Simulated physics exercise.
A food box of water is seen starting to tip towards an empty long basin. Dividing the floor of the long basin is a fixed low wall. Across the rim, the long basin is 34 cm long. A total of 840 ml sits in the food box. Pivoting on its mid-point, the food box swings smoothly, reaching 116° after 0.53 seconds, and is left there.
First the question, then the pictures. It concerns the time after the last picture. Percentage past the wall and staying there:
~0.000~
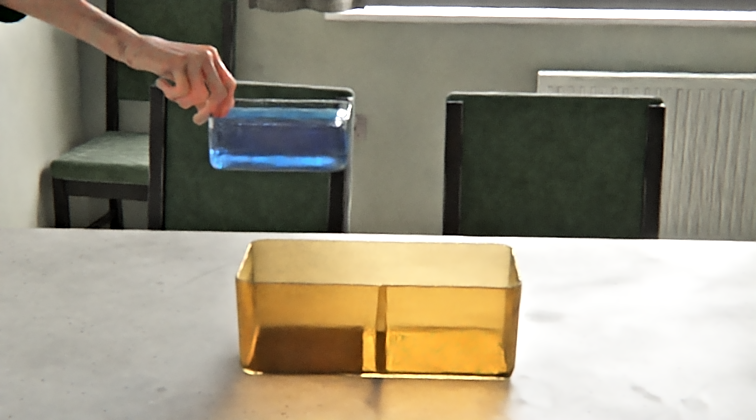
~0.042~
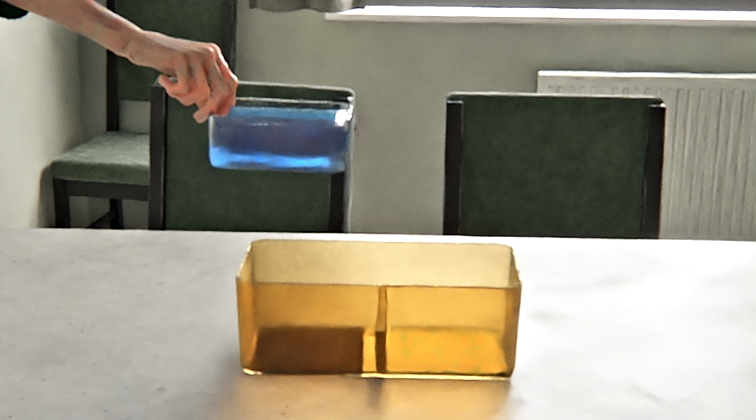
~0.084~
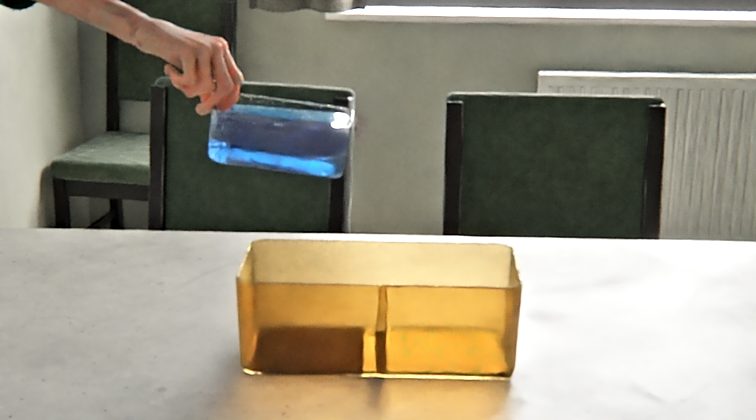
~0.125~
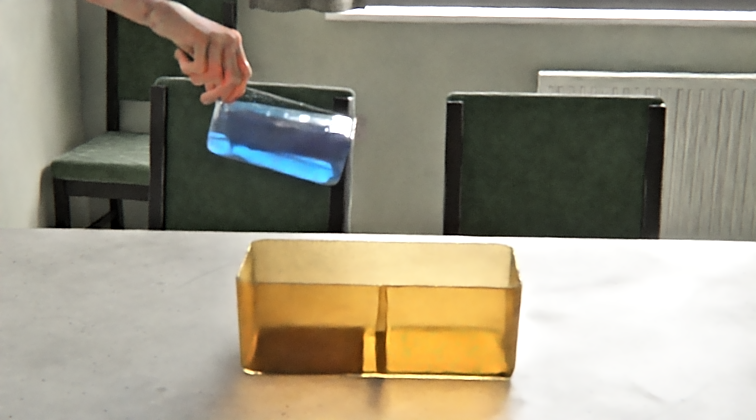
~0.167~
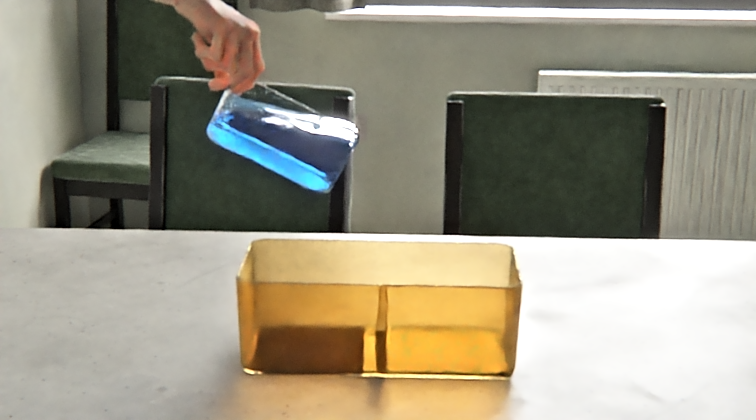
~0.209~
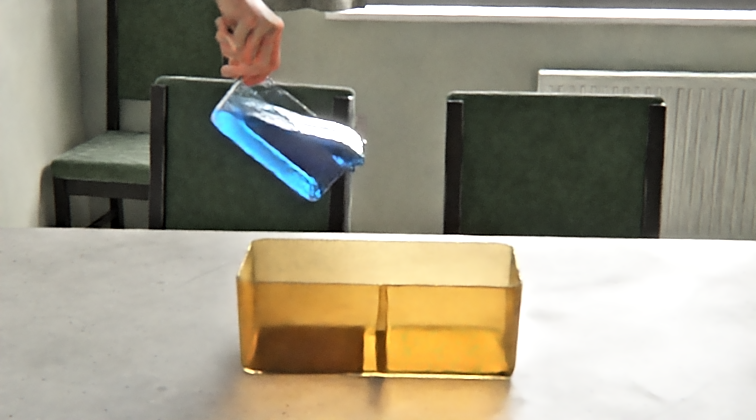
52 percent.
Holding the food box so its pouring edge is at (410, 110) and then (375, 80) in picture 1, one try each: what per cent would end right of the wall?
Result: 80 per cent, then 70 per cent.
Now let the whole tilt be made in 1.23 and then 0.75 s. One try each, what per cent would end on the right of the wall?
Result: 70 per cent, then 65 per cent.
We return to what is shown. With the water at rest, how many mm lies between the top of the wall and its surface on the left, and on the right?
Left roughly 42 mm; right roughly 38 mm.
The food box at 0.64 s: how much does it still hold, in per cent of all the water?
Roughly 1 per cent.
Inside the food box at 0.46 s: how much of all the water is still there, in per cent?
About 8 percent.
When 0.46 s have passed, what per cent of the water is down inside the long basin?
About 56 per cent.
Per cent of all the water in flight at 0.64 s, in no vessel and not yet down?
Airborne share: Near 16 %.
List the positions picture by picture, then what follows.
In the first frame, it leans 0°; its right rim is at (349, 113); the water meets the walls at (217, 115) and (348, 118); the long basin's rim runs from (243, 261) to (517, 266); the wall's top is at (382, 308).
In the second frame, it leans 2°; its right rim is at (350, 115); the water meets the walls at (218, 115) and (348, 119).
In the third frame, it leans 7°; its right rim is at (351, 121); the water meets the walls at (219, 112) and (350, 122).
In the fourth frame, it leans 15°; its right rim is at (353, 131); the water meets the walls at (221, 110) and (352, 125).
In the fifth frame, it leans 26°; its right rim is at (352, 143); the water meets the walls at (221, 106) and (341, 131); 4 per cent is over the edge.
In the sixth frame, it leans 39°; its right rim is at (348, 158); the water meets the walls at (221, 102) and (330, 134); 11 per cent is over the edge.
Then, 0.46 s in, the tilt is 110° and 8 per cent is still to pour, 12 is left of the wall and 43 right of it.
Then, 0.64 s in, the tilt is 116° and 1 per cent is still to pour, 32 is left of the wall and 47 right of it.
Then, 0.82 s in, the tilt is 116° and 0 per cent is still to pour, 39 is left of the wall and 51 right of it.
Then, 1.03 s in, the tilt is 116° and 0 per cent is still to pour, 42 is left of the wall and 52 right of it.
Finally, 42 per cent lies left of the wall, 52 right of it and 5 outside.
